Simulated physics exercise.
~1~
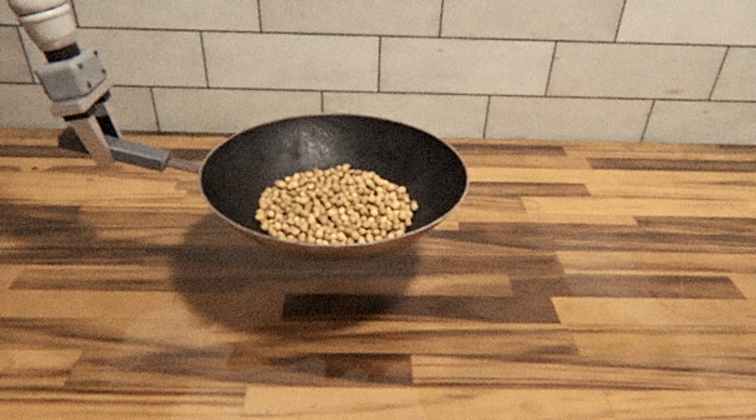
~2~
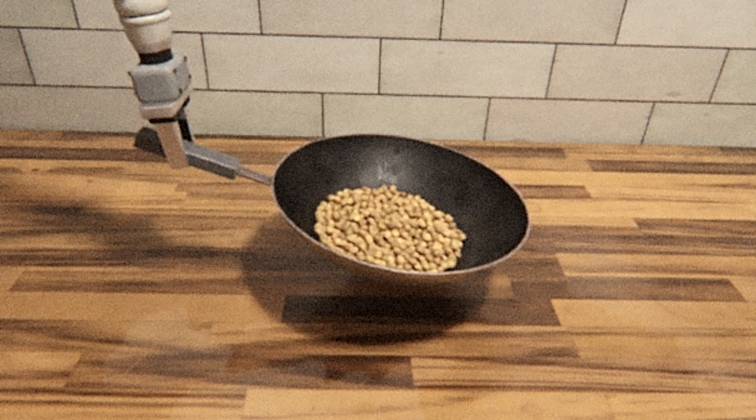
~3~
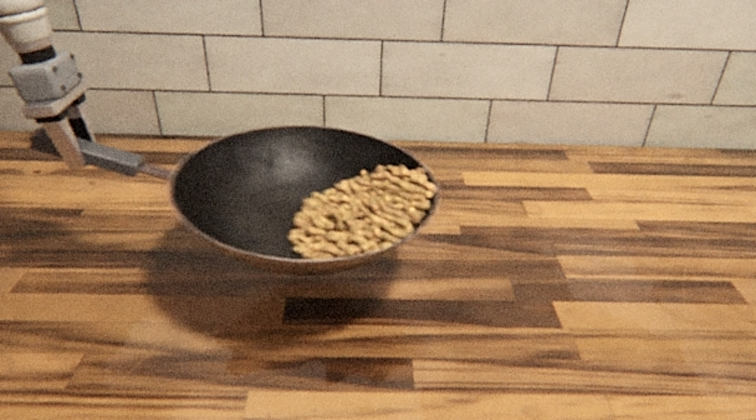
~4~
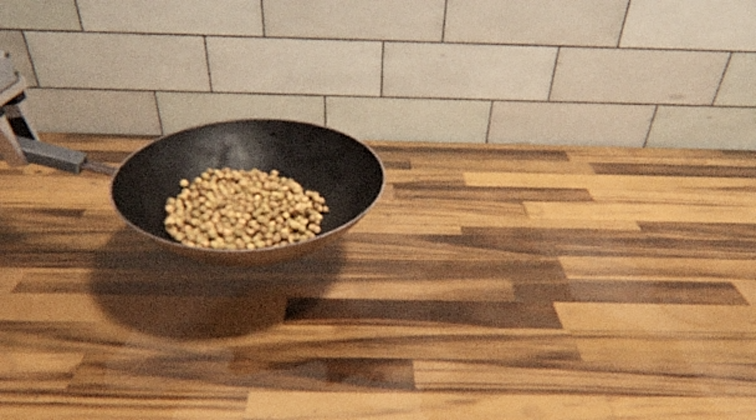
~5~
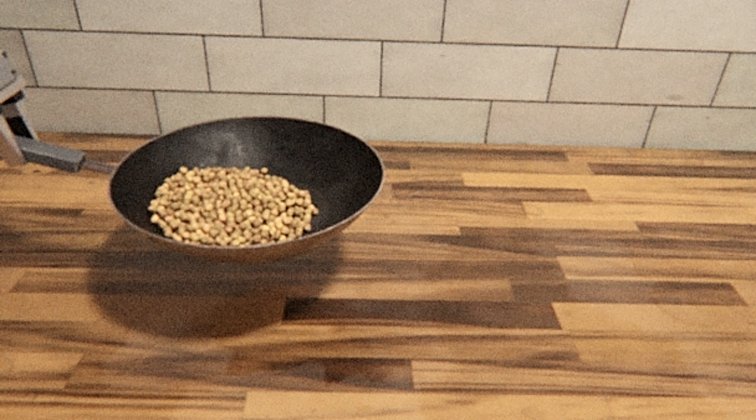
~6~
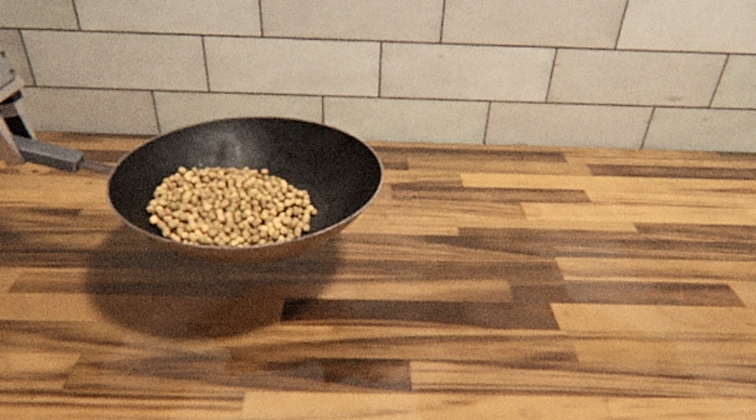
A robot arm moved a dark wok of dried chickpeas a little to the right above a wooden counter, then swung it back left, making them slide toward the right side before settling, and finally held the wok still with none spilled.
